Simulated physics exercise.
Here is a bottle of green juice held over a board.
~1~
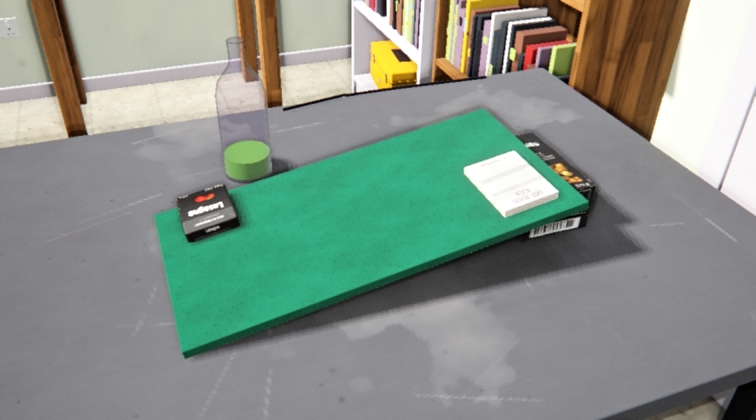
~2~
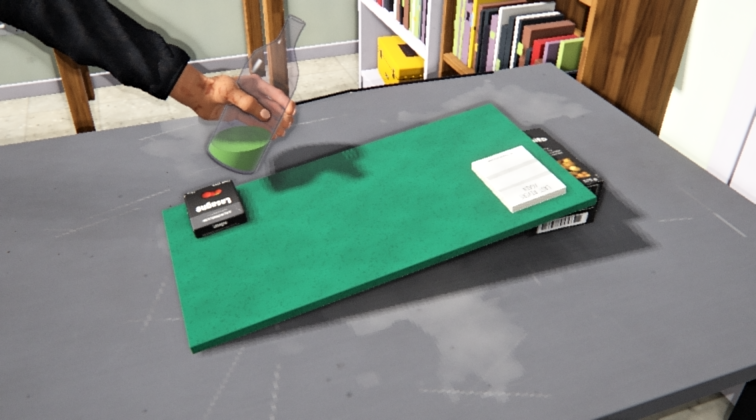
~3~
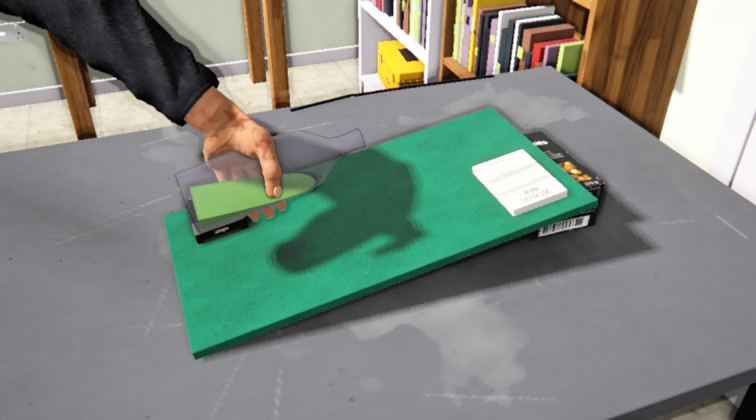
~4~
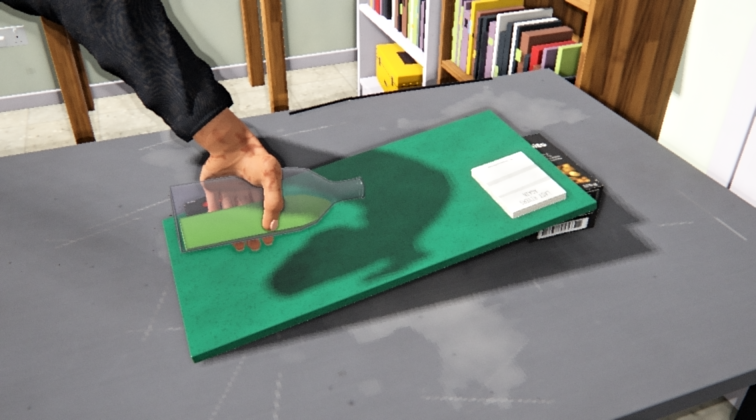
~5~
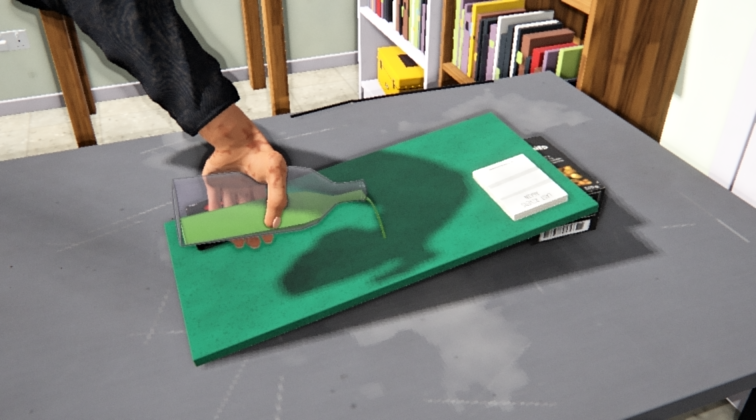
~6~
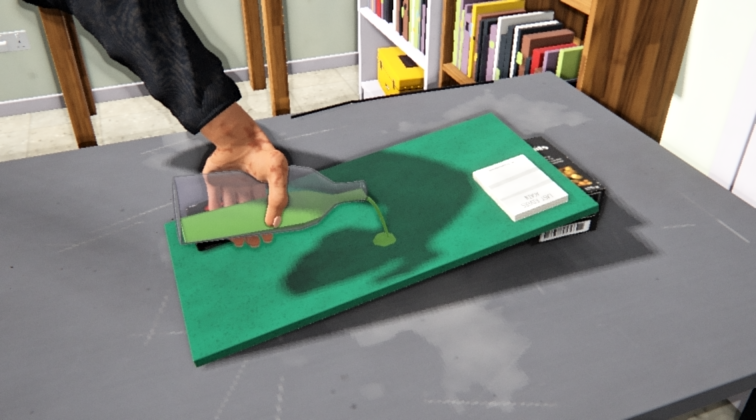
A hand in a dark sleeve lifted a clear bottle of green juice from behind a sloping green board, tipped it onto its side above the board, and poured a thin stream onto the surface.
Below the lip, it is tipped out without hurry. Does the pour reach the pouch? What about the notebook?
On the left the pouch: No; on the right the notebook: No.
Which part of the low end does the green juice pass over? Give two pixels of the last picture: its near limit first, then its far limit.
It runs from (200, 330) to (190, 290).
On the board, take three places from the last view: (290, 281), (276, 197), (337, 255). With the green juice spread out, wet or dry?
The first point ends up under the spill, the second free of the spill, the third under the spill.
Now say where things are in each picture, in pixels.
In the first frame, the board slopes down to the left; bottle (242, 107) nearly empty; pouch (207, 212); notebook (510, 182).
In the second frame, bottle (264, 90) tipped 30° with all of its load; pouch (215, 208).
In the third frame, bottle (279, 169) tipped 80° with all of its load; notebook (519, 181).
In the fourth frame, the board slopes down to the left; bottle (275, 202) tipped 90° with all of its load; pouch (215, 217).
In the fifth frame, the first of it lands; bottle (277, 201) tipped 95° with all of its load; notebook (519, 186).
In the sixth frame, the first of it lands; bottle (278, 200) tipped 95° with all of its load; pouch (217, 221); notebook (519, 186).
A moment on, it runs down to the left; the pouch is untouched; the notebook is untouched.
Further on, it runs down to the left and off the end; the pouch is untouched; the notebook is untouched.
When it is over, it runs down to the left and off the end; the pouch is untouched; the notebook is untouched.
